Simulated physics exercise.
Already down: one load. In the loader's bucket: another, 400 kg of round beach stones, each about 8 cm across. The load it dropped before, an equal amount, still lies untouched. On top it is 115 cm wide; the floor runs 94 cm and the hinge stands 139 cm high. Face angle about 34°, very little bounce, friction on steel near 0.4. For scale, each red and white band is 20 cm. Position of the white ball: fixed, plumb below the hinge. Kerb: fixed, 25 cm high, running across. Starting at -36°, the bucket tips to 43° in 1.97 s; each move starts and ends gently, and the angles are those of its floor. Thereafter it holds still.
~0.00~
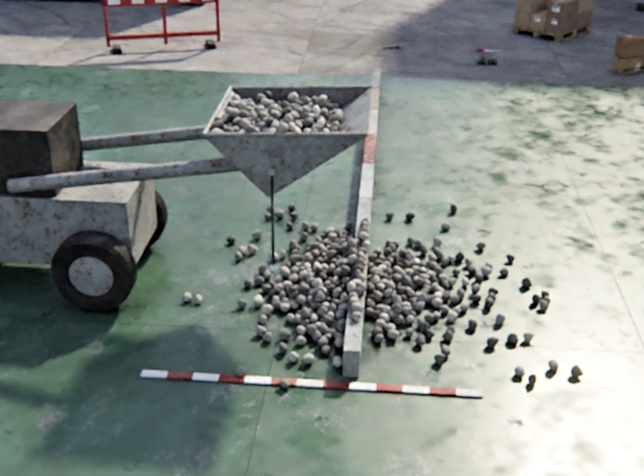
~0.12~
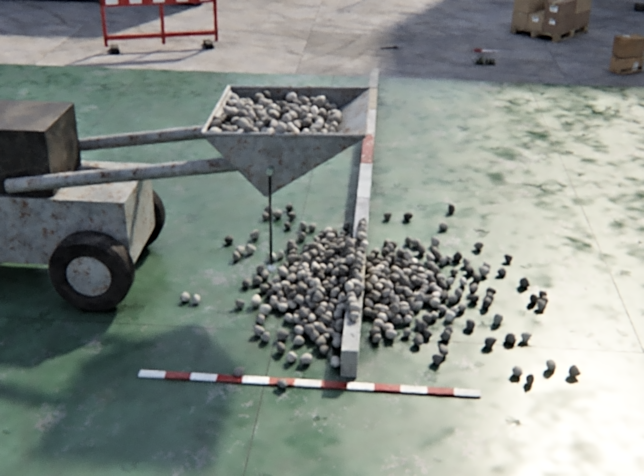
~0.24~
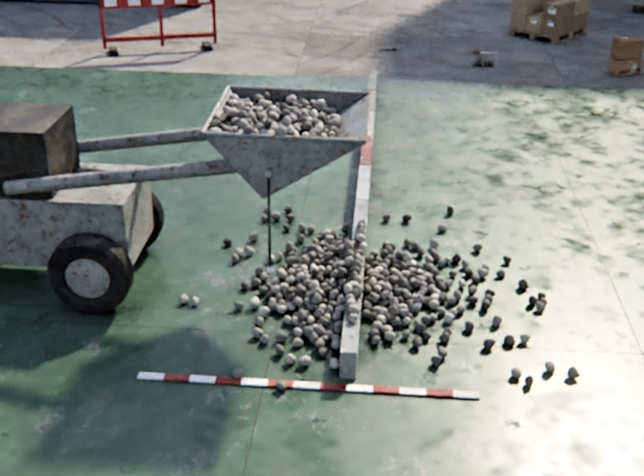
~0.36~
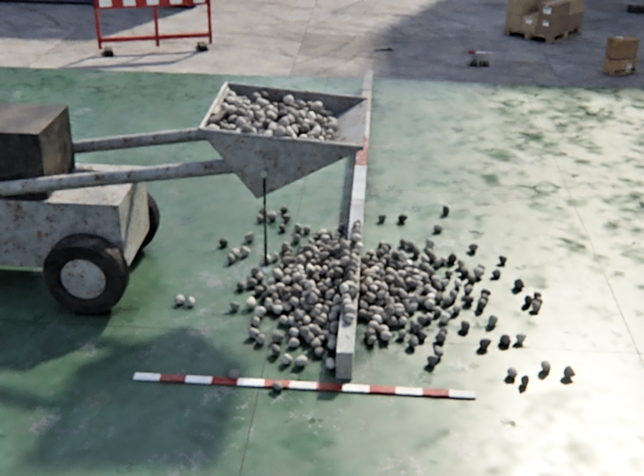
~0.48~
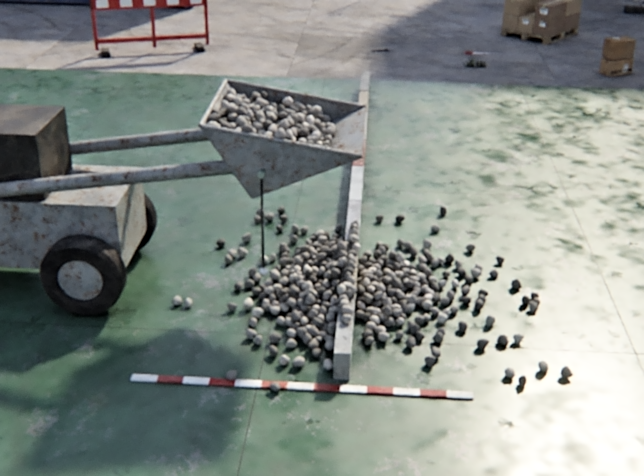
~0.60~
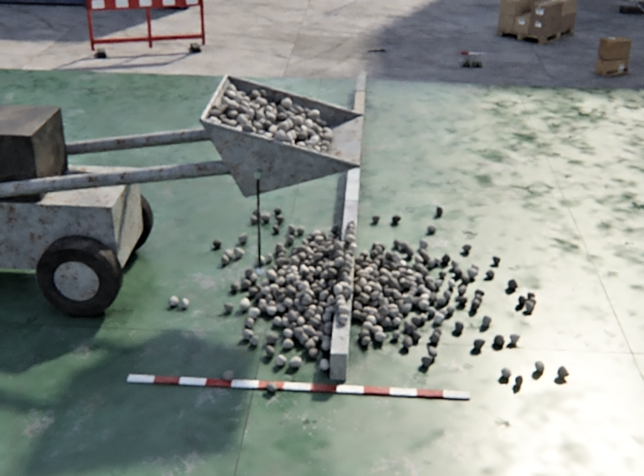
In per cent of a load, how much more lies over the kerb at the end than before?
Some 96 per cent more.
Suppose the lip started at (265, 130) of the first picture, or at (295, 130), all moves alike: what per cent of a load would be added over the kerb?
Close to 0 per cent, followed by close to 5 per cent.
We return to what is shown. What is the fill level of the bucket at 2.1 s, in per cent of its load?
Around 10 per cent of the load is still inside.
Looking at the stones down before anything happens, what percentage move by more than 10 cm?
Estimate: 25 %, roughly.
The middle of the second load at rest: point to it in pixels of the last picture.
The middle ends up near (401, 284).
After 1.5 s the floor is at 31°; in per cent of one load, 90 in the bucket, 71 on this side of the kerb, 39 over the kerb; the foremost stones are at (527, 308).
After 2.1 s the floor is at 43°; in per cent of one load, 11 in the bucket, 83 on this side of the kerb, 105 over the kerb; the foremost stones are at (527, 308).
After 2.4 s the floor is at 43°; in per cent of one load, 0 in the bucket, 69 on this side of the kerb, 131 over the kerb; the foremost stones are at (530, 308).
After 5.2 s the floor is at 43°; in per cent of one load, 0 in the bucket, 68 on this side of the kerb, 132 over the kerb; the foremost stones are at (543, 311). Net gain over the kerb, 96.
